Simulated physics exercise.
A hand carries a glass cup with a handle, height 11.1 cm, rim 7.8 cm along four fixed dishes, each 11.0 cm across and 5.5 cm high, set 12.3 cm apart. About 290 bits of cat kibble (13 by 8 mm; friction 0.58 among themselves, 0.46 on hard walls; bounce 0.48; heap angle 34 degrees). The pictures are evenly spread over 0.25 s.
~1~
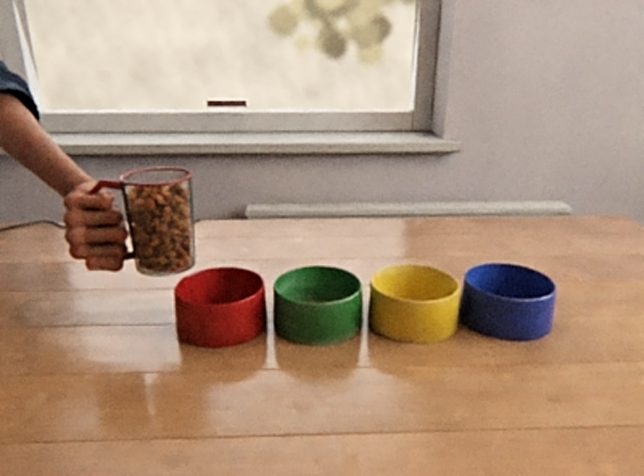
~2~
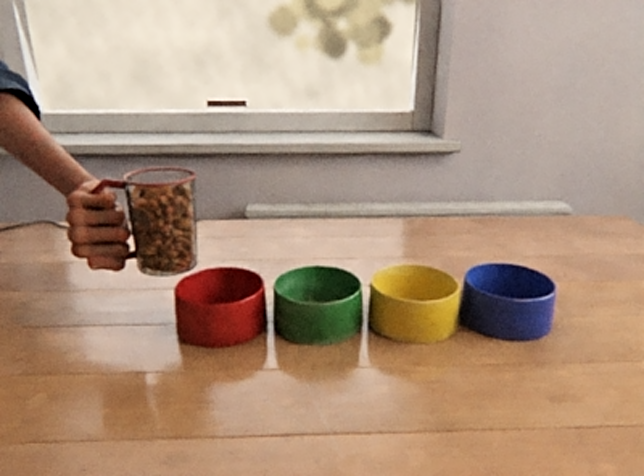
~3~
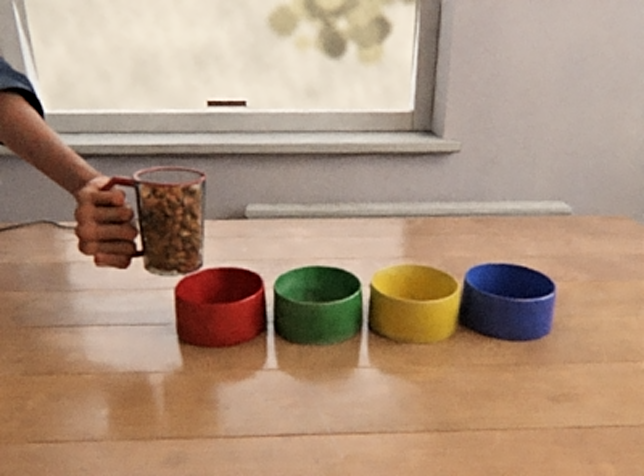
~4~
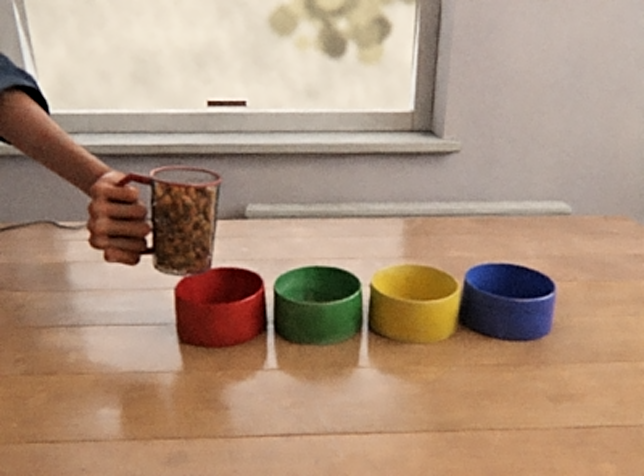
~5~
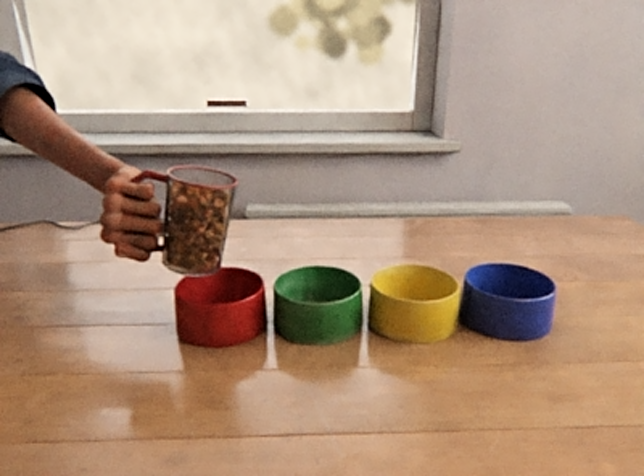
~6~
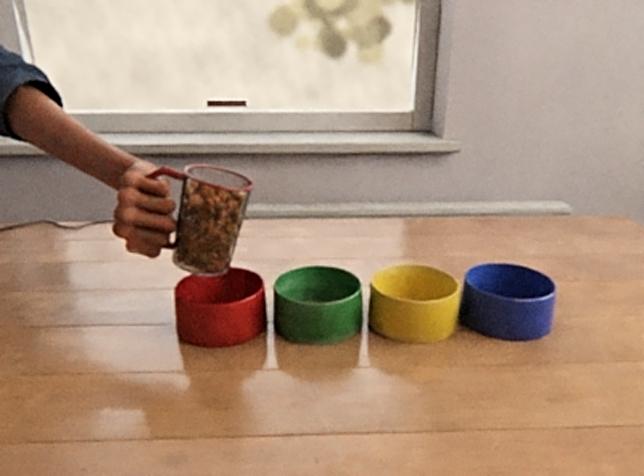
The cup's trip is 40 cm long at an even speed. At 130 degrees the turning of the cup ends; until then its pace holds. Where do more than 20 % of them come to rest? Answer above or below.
Red dish: Below; blue dish: Above; green dish: Below; yellow dish: Below; on the counter: Below.
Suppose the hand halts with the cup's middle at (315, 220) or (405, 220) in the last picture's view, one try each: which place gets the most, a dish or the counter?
The winner: Green, then yellow.
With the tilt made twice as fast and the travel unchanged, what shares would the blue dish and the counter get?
Blue 20, counter 10.
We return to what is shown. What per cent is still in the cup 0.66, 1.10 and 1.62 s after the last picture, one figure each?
In turn: 100, 100, 0.
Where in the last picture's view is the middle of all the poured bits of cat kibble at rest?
At about (515, 301).
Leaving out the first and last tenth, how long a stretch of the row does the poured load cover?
Roughly 7 cm.
Then, 0.66 s after the last picture, tilt 69 degrees; cup holds 100 %.
Then, 1.10 s after the last picture, tilt 105 degrees; cup holds 100 %.
Then, 1.62 s after the last picture, tilt 130 degrees; cup holds 0 %, blue 90 %.
In the end, red 0 %, blue 95 %, green 0 %, yellow 0 %, counter 10 %.
